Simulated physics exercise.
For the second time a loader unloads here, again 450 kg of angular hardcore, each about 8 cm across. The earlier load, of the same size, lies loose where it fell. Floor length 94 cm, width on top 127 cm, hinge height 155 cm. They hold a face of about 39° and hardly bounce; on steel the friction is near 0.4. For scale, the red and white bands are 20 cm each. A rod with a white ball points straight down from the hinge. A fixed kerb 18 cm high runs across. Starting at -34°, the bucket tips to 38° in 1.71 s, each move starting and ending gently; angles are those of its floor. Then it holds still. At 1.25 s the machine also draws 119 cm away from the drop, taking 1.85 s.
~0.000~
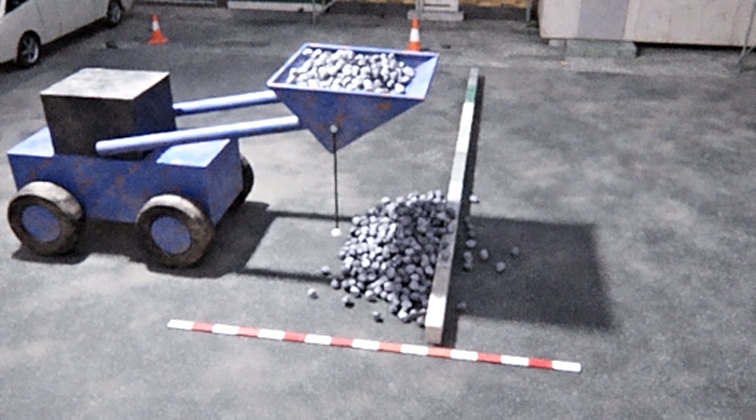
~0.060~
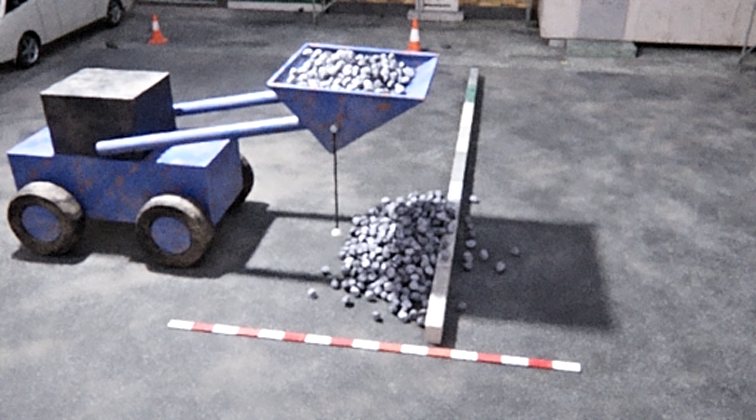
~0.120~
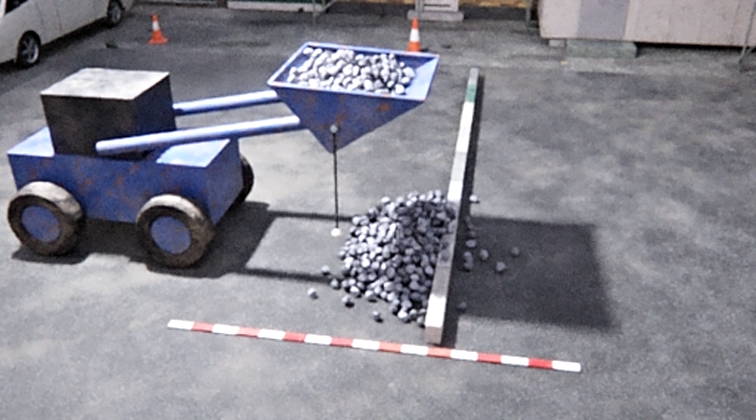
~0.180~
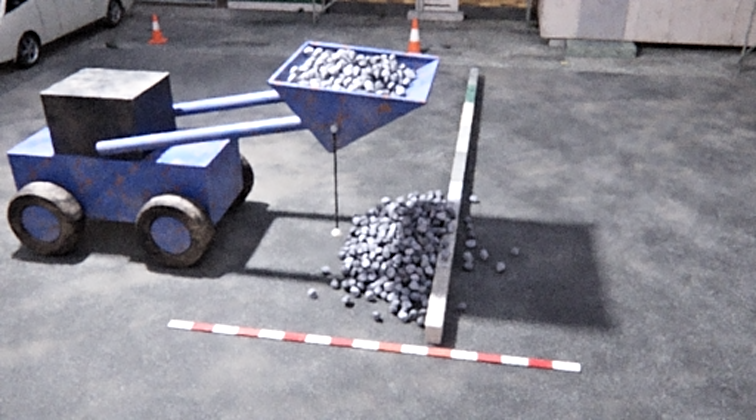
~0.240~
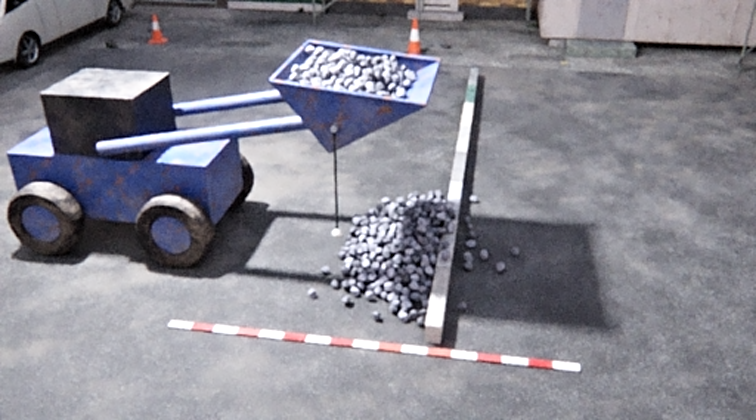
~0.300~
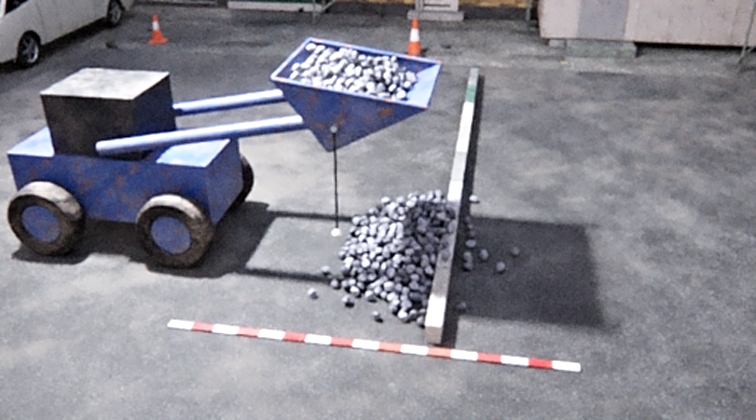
A blue loader's raised bucket, full of grey stones, tilted very slightly while the machine stood still, above a loose heap of similar stones lying mostly on the near side of a low kerb.
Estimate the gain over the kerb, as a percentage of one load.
About 18 per cent.
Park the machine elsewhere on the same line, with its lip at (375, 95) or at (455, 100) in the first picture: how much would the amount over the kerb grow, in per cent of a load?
First some 0, then 50 per cent.
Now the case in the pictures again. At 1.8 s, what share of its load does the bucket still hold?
About 35 per cent.
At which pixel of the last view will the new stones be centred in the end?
Near (410, 238).
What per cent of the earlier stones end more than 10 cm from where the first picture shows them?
Roughly 5 per cent of them.
After 1.3 s the floor is at 27°; in per cent of one load, 100 in the bucket, 98 on this side of the kerb, 2 over the kerb; the foremost stones are at (483, 245).
After 1.8 s the floor is at 38°; in per cent of one load, 34 in the bucket, 163 on this side of the kerb, 4 over the kerb; the foremost stones are at (485, 255).
After 3.5 s the floor is at 38°; in per cent of one load, 0 in the bucket, 180 on this side of the kerb, 20 over the kerb; the foremost stones are at (549, 273).
After 6.3 s the floor is at 38°; in per cent of one load, 0 in the bucket, 180 on this side of the kerb, 20 over the kerb; the foremost stones are at (549, 273). Net gain over the kerb, 18.
